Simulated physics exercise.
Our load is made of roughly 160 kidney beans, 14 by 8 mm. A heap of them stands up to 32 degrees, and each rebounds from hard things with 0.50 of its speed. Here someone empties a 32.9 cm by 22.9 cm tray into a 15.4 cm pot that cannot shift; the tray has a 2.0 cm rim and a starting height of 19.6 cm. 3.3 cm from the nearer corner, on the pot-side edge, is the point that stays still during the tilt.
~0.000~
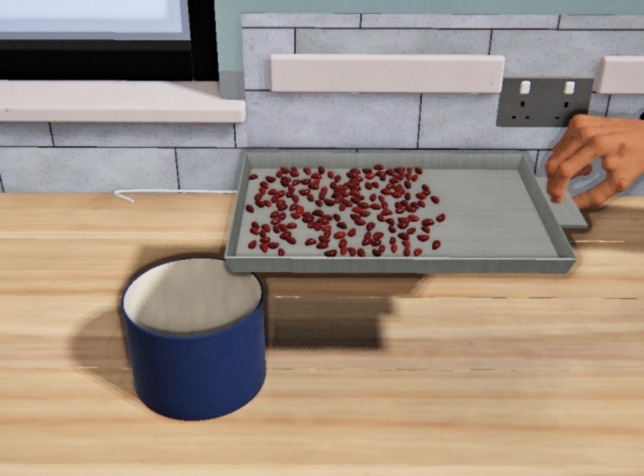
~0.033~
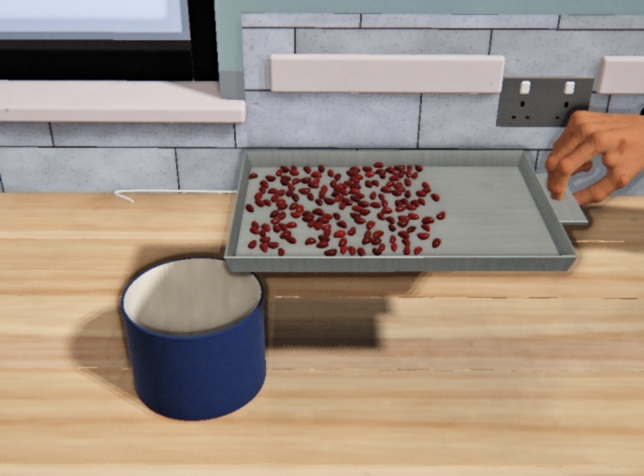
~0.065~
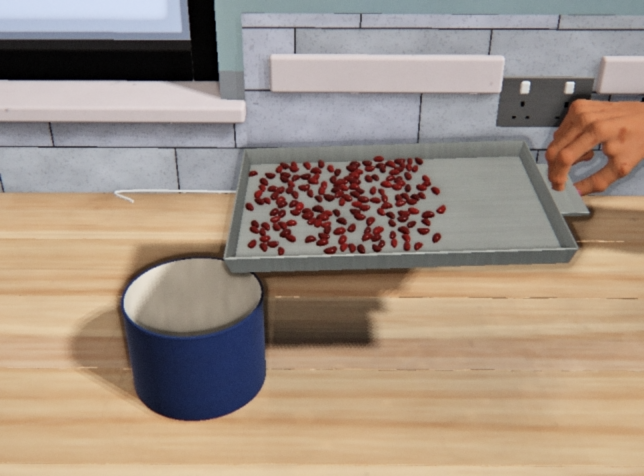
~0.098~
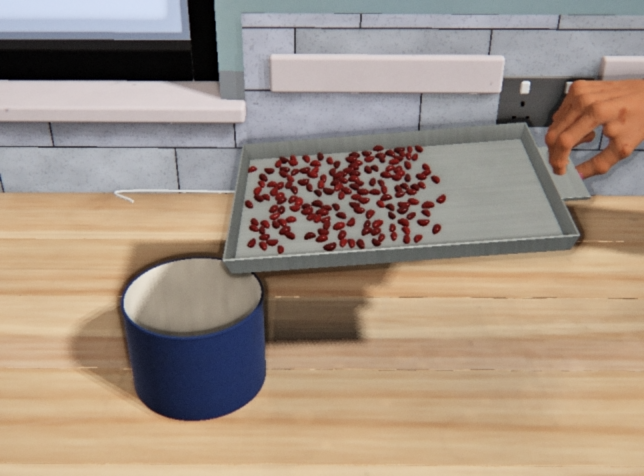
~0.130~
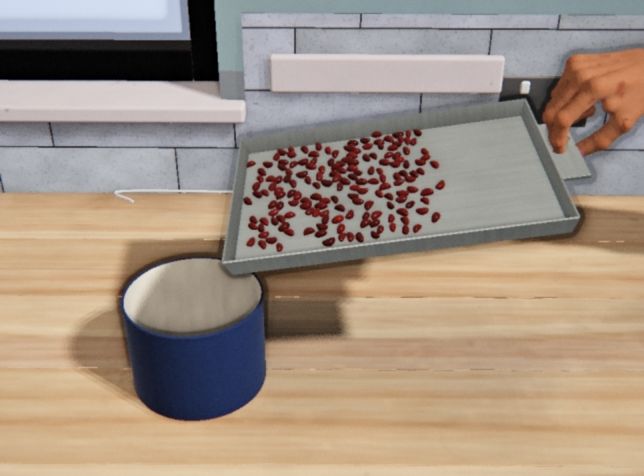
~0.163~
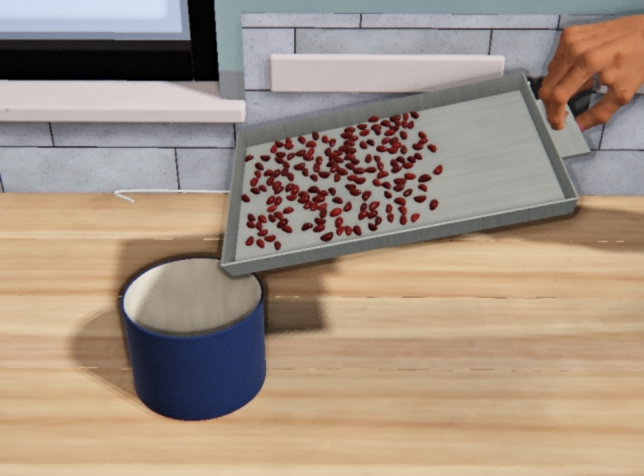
The clip opens on a grey tray of scattered red kidney beans held level above a wooden counter, its left end by the rim of a blue pot. A hand at the right raises that end, gradually and then more steeply, tilting the tray down toward the left while the beans barely shift on it.
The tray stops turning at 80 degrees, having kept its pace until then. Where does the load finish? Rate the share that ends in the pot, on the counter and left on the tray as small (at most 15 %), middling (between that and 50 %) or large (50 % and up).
Pot - middling, counter - large, tray - small.
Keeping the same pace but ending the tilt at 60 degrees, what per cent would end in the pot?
The pot would get around 20 per cent.
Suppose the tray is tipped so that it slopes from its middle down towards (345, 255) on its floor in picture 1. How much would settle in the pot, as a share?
My guess is roughly 0 percent.
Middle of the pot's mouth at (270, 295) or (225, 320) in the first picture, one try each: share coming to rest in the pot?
Spot one: Some 0 per cent; spot two: Some 65 per cent.
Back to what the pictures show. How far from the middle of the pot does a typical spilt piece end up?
20 cm.
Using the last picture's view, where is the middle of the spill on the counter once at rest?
Somewhere around (135, 467), I'd say.
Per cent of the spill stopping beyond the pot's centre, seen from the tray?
Share past the middle: Roughly 70 percent.
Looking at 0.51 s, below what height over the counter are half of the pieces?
About 24 centimetres.
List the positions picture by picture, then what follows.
In the first picture, tray tilt 0 degrees, front corners at (231, 254) and (570, 256); middle of the pieces at (342, 208); pot at (193, 294).
In the second picture, tray tilt 1 degrees, front corners at (231, 255) and (570, 253); middle of the pieces at (342, 206).
In the third picture, tray tilt 3 degrees, front corners at (230, 255) and (571, 246); middle of the pieces at (342, 202).
In the fourth picture, tray tilt 6 degrees, front corners at (229, 257) and (572, 232), lowest corner left front; middle of the pieces at (342, 196).
In the fifth picture, tray tilt 11 degrees, front corners at (228, 259) and (572, 215), lowest corner left front; middle of the pieces at (340, 187).
In the sixth picture, tray tilt 16 degrees, front corners at (227, 261) and (571, 196), lowest corner left front; middle of the pieces at (337, 178); pot at (193, 294). Its pace works out near 155 degrees a second.
Then, at 0.37 s, tilt 48 degrees; the tray holds 100 %, the pot 0 %.
Then, at 0.51 s, tilt 70 degrees; the tray holds 100 %, the pot 0 %.
After 0.78 s, tilt 80 degrees; the tray holds 10 %, the pot 20 %.
By 2.4 s all is still; pot 25 %, counter 75 %, tray 0 %.
